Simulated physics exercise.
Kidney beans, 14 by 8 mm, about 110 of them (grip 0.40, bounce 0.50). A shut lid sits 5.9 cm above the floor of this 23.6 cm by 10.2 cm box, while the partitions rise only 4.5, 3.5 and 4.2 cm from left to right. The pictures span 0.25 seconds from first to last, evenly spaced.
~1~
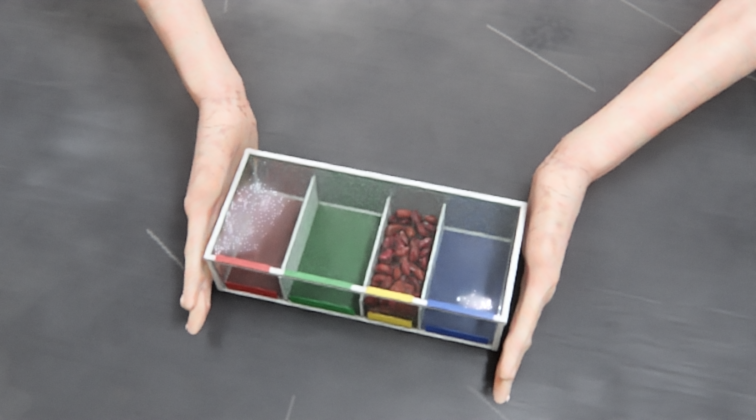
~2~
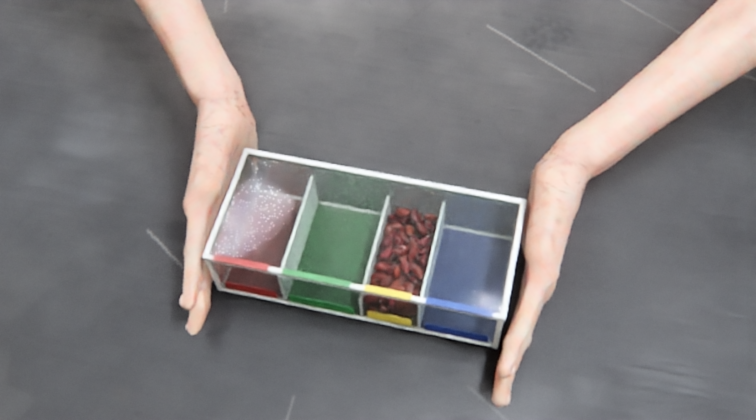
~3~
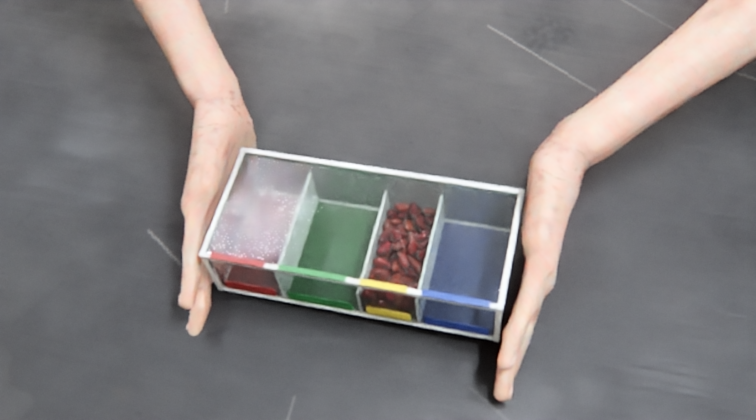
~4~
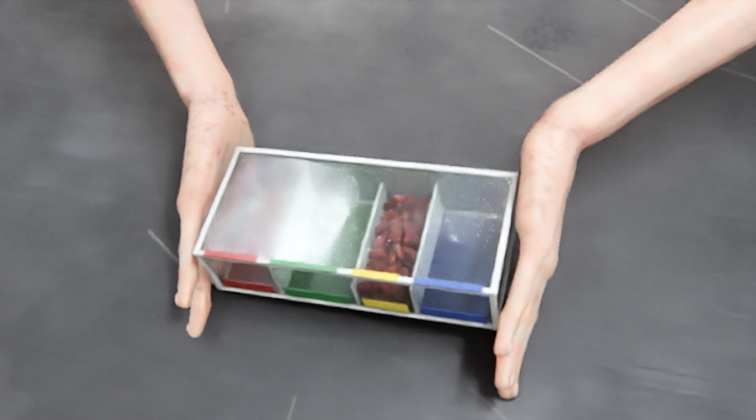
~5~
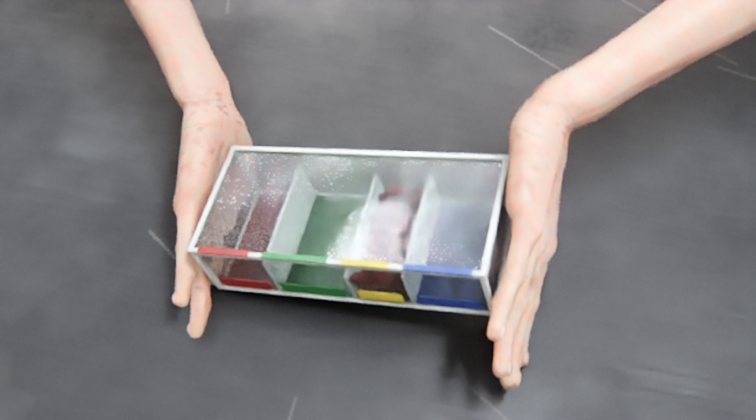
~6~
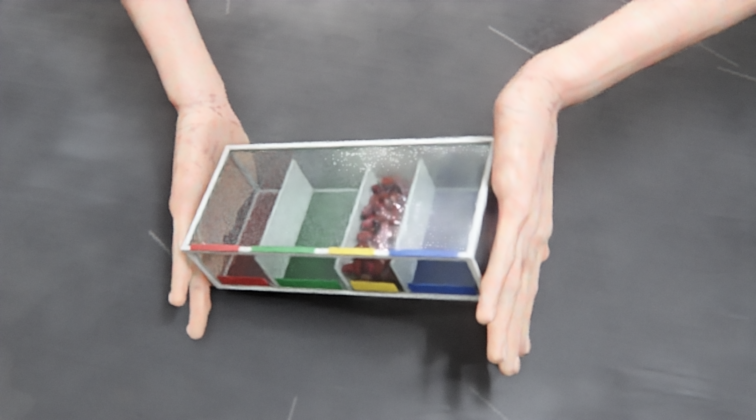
A clear, lidded box with red, green, yellow and blue sections tilted slowly between two hands, its right end and front edge rising, while the dark red kidney beans stayed in the yellow section.
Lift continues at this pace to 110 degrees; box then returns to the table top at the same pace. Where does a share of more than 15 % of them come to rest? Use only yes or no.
Red: Yes; blue: No; green: Yes; yellow: No.
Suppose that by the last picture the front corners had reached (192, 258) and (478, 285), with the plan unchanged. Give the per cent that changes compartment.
I'd put it at about 100 per cent.
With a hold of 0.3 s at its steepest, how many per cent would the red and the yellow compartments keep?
In that case red 45, yellow 0.
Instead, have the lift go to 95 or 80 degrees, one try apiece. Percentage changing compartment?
75 % and 35 %.
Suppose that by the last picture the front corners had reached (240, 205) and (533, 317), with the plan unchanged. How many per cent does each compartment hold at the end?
Per cent by compartment: Red 0, blue 50, green 0, yellow 50.
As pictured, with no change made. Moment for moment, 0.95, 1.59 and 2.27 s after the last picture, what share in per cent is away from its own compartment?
In order: 60, then 95, then 95.
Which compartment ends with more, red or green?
The red compartment.
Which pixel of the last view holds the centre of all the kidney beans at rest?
When it all comes to rest, the middle is near (286, 229).
Then, 0.95 s after the last picture, tilt 110 degrees; red 15 %, green 40 %, yellow 40 %.
Then, 1.59 s after the last picture, tilt 49 degrees; red 65 %, green 30 %, yellow 5 %.
Then, 2.27 s after the last picture, tilt 0 degrees; red 65 %, green 30 %, yellow 5 %.
In the end, red 65 %, blue 0 %, green 30 %, yellow 5 %.
